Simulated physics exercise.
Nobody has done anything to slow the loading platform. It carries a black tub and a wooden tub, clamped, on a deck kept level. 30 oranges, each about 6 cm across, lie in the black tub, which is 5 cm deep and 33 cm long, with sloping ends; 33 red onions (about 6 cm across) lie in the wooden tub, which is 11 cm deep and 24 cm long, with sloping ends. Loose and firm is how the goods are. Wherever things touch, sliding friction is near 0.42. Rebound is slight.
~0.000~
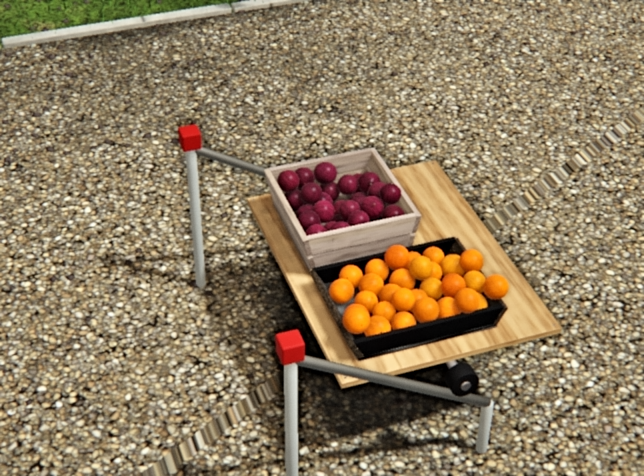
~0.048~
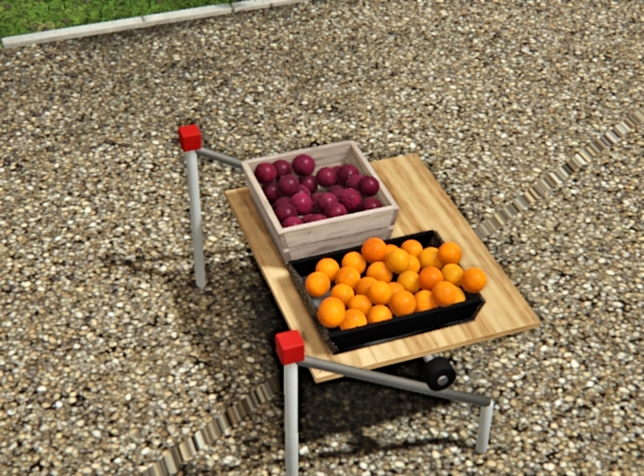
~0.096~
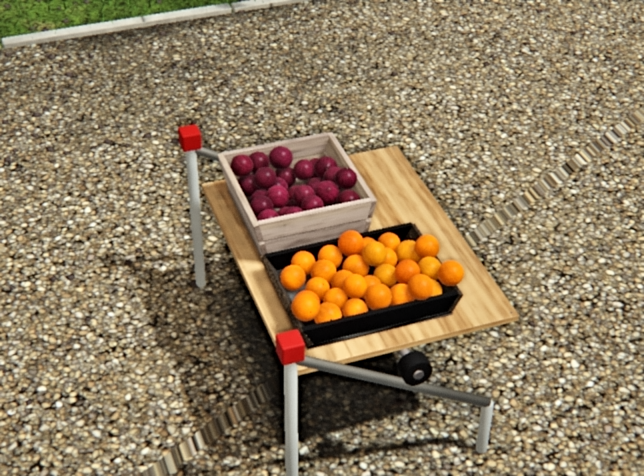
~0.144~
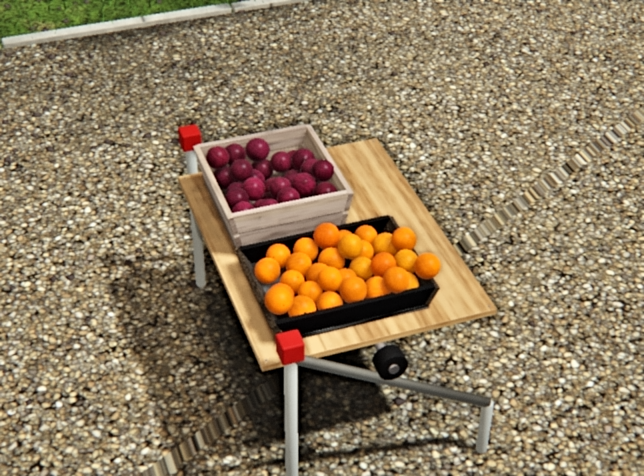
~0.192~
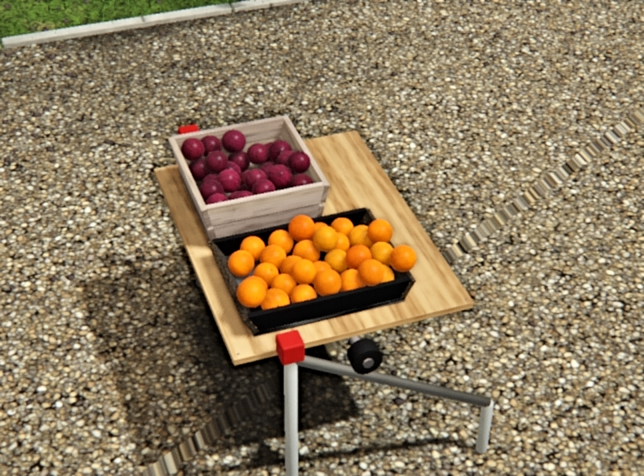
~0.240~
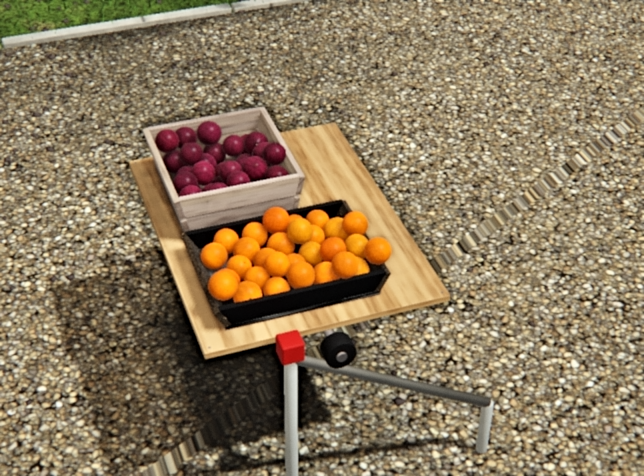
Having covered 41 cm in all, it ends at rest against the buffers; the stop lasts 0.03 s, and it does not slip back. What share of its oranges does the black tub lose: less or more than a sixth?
Chances are the tally runs higher than a sixth.
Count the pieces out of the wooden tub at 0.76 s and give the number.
Wooden tub: About 1.
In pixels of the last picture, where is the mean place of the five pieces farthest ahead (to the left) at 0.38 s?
(158, 202).
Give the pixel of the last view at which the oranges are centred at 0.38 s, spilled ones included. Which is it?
They're centred near (240, 256).
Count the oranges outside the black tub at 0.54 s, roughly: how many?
Roughly 8.
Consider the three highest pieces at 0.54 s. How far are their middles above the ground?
Their middles average near 66 cm high.
After 0.26 s, braking begins.
After 0.38 s, 1 of 30 out of the black tub and 0 of 33 out of the wooden tub.
After 0.54 s, 7 of 30 out of the black tub and 1 of 33 out of the wooden tub.
After 0.76 s, 7 of 30 out of the black tub and 1 of 33 out of the wooden tub.
Outcome (at 1.31 s), 8 of 30 out of the black tub and 1 of 33 out of the wooden tub. Asked share, 8 of 30, 27 per cent.
